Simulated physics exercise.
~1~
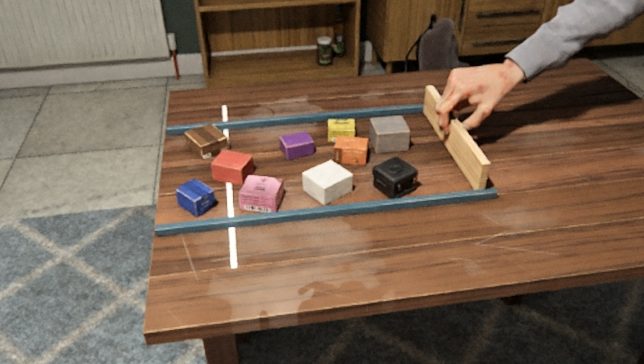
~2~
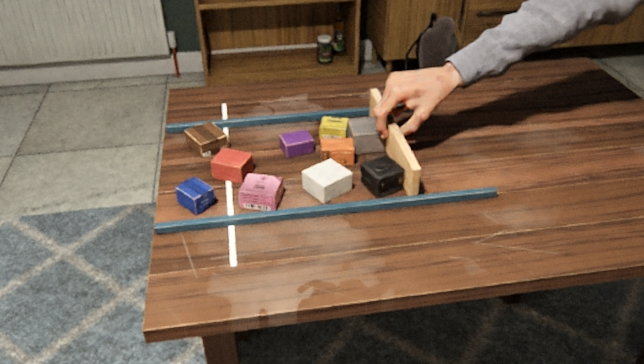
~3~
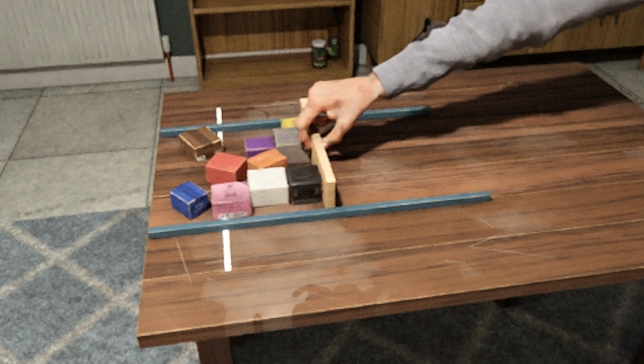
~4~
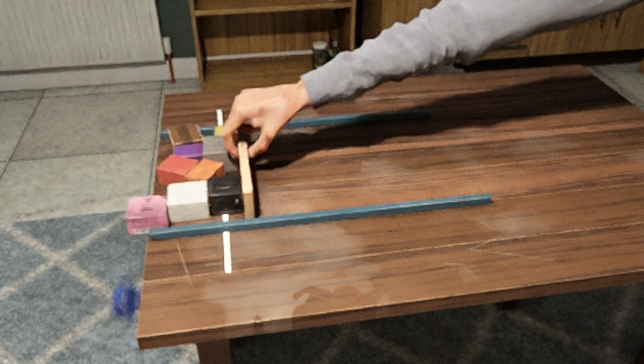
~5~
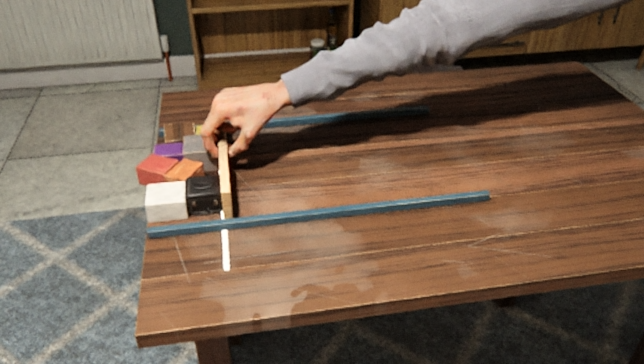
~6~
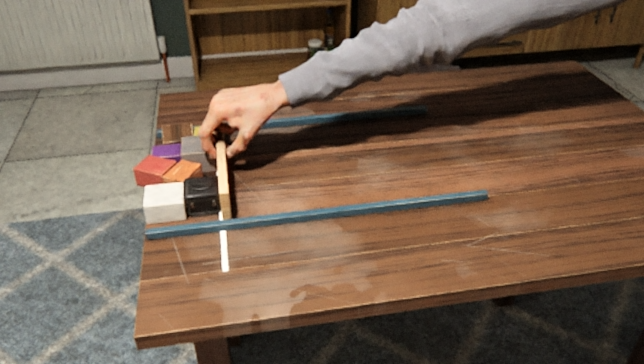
On a wooden table between two blue strips, a hand slides an upright board left, gathering small coloured boxes and blocks toward the edge. The blue box falls, then the pink box goes out of view, and the board stops at the white tape with the others still on the table.
